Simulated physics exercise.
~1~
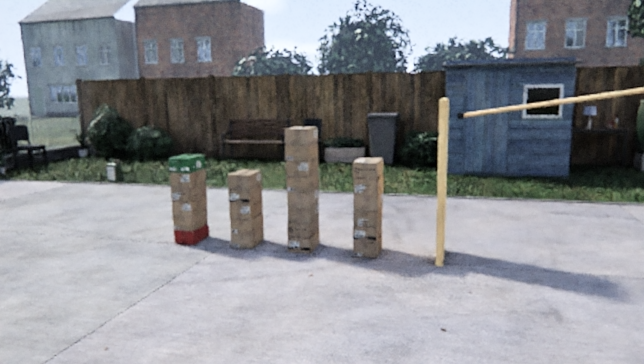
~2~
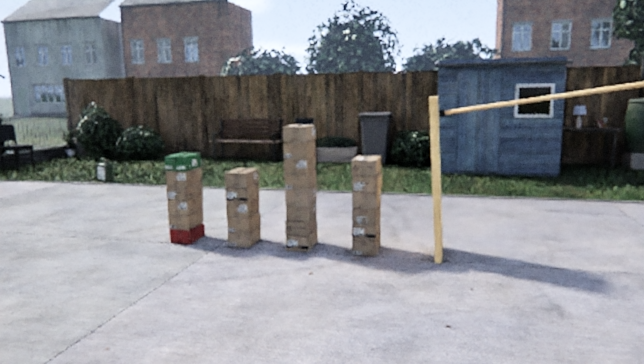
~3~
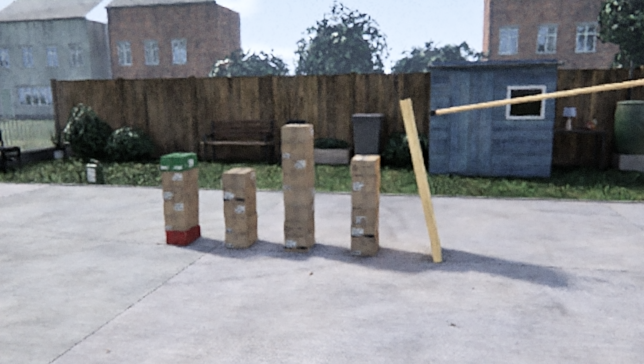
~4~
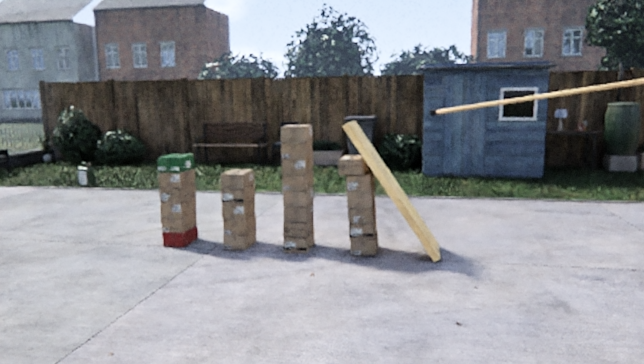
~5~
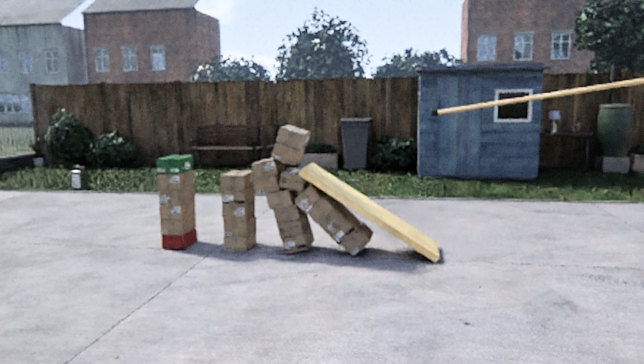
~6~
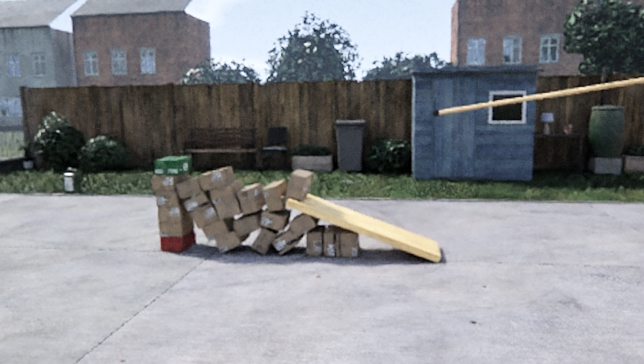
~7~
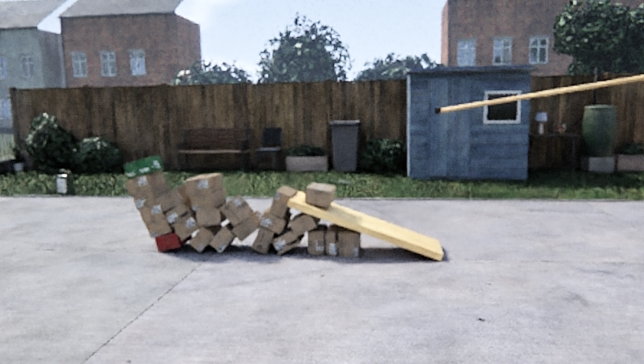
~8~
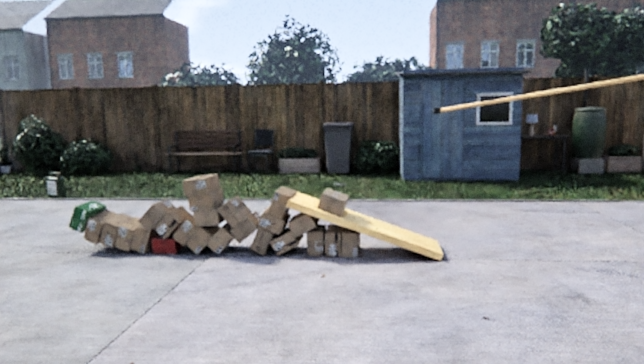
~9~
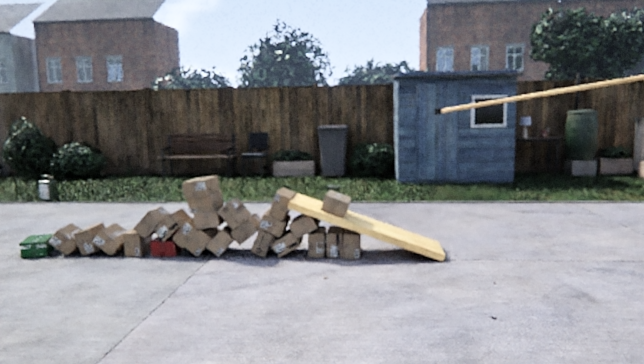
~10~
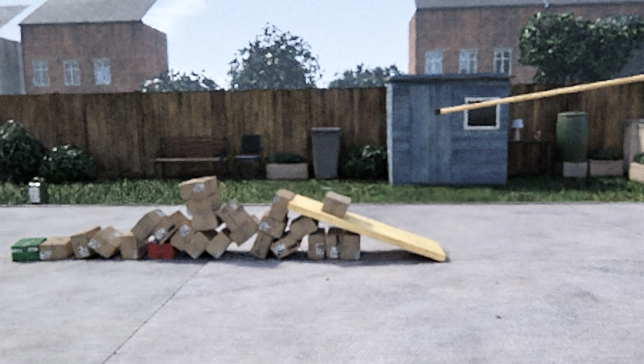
In the video, a yellow pole nudges an upright board, which topples left into four stacks of cardboard parcels on a paved yard, and the stacks collapse one after another, leaving a sprawling heap with the green parcel at the far left and the board resting aslant.
